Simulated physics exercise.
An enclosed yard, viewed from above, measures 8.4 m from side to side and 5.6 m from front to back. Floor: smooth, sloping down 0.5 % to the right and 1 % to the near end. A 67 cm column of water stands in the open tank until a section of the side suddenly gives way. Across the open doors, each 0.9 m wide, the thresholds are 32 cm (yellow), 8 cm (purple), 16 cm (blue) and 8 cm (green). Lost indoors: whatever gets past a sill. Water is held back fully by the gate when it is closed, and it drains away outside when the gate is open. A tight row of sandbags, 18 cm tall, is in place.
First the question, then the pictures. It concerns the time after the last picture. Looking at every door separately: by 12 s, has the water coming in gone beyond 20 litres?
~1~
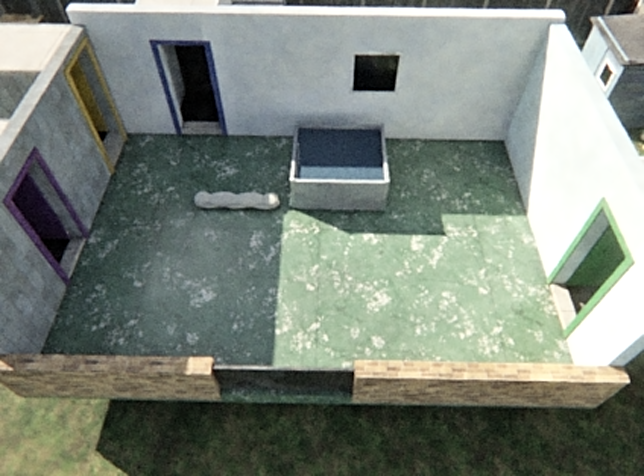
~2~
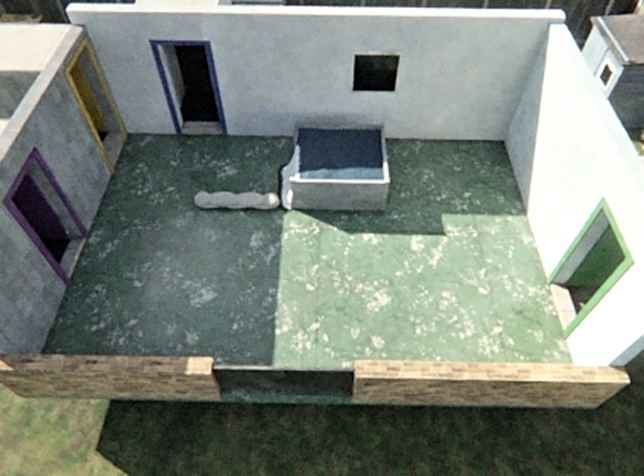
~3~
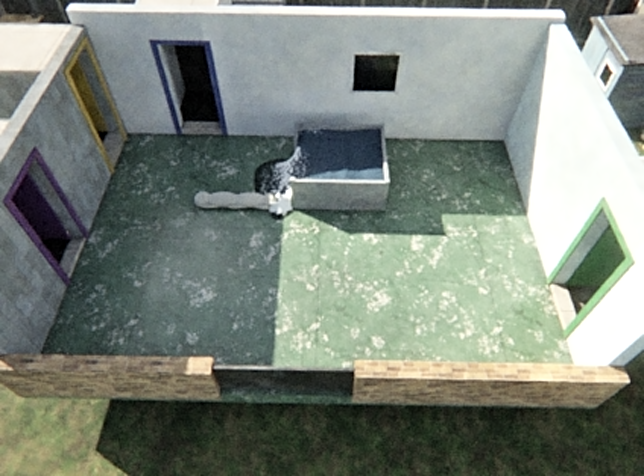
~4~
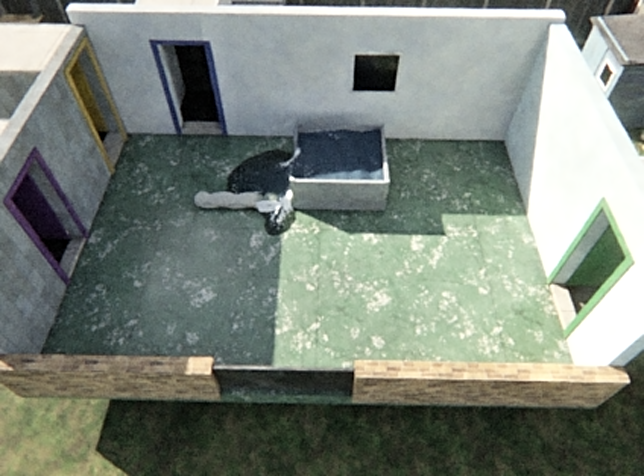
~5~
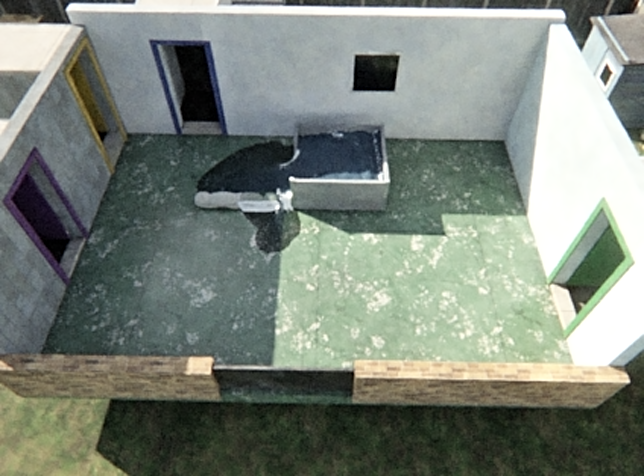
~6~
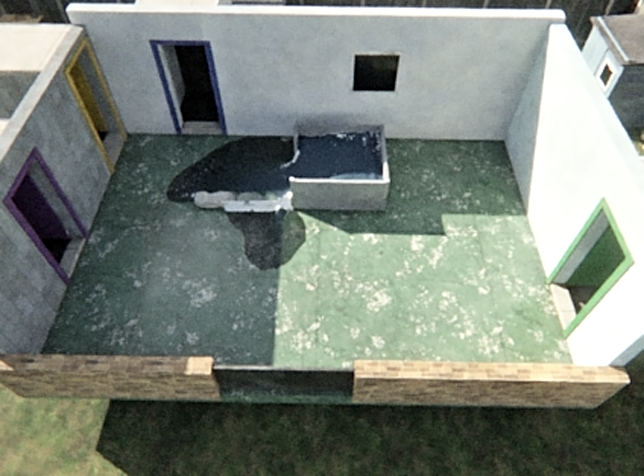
Yellow door: Limit unbroken, purple door: Limit unbroken, blue door: Limit unbroken, green door: Limit unbroken.
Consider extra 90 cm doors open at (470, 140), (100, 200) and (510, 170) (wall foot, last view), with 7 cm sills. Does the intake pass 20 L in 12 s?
Result in order - not enough, more than that, not enough.
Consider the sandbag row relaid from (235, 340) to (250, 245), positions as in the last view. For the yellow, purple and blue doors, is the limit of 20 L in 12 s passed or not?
Checking the limit, yellow is fine, purple is too much, blue is fine.
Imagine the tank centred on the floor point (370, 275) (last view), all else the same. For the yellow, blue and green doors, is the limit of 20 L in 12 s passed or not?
Against the limit, the yellow door stays within it, the blue door stays within it and the green door stays within it.
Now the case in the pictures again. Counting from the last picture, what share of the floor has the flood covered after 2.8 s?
Wet share: About 30 %.
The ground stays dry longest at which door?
The final one is the green door.
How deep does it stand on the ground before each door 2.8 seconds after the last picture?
Door by door, in cm: Yellow reads 19, purple reads 7, blue reads 17, green reads 0.
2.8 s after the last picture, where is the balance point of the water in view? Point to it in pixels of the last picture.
About (219, 195).
Then, 0.7 s after the last picture water covers 25 % of the floor and is deepest (35 cm) near (284, 196); yellow door 13 cm at the sill, 0 L in, purple door not reached, blue door 9 cm at the sill, 0 L in, green door not reached.
Then, 1.5 s after the last picture water covers 40 % of the floor and is deepest (42 cm) near (126, 138); yellow door 32 cm at the sill, 0 L in, purple door 4 cm at the sill, 0 L in, blue door 15 cm at the sill, 0 L in, green door not reached.
Then, 2.8 s after the last picture water covers 30 % of the floor and is deepest (21 cm) near (165, 174); yellow door 19 cm at the sill, 4 L in, purple door 7 cm at the sill, 0 L in, blue door 17 cm at the sill, 1 L in, green door not reached.
Then, 6.3 s after the last picture water covers 55 % of the floor and is deepest (12 cm) near (46, 341); yellow door 8 cm at the sill, 4 L in, purple door 6 cm at the sill, 0 L in, blue door 7 cm at the sill, 2 L in, green door not reached.
Then, 11.3 s after the last picture water covers 90 % of the floor and is deepest (12 cm) near (563, 385); yellow door 3 cm at the sill, 4 L in, purple door 3 cm at the sill, 0 L in, blue door 3 cm at the sill, 2 L in, green door 9 cm at the sill, 2 L in.
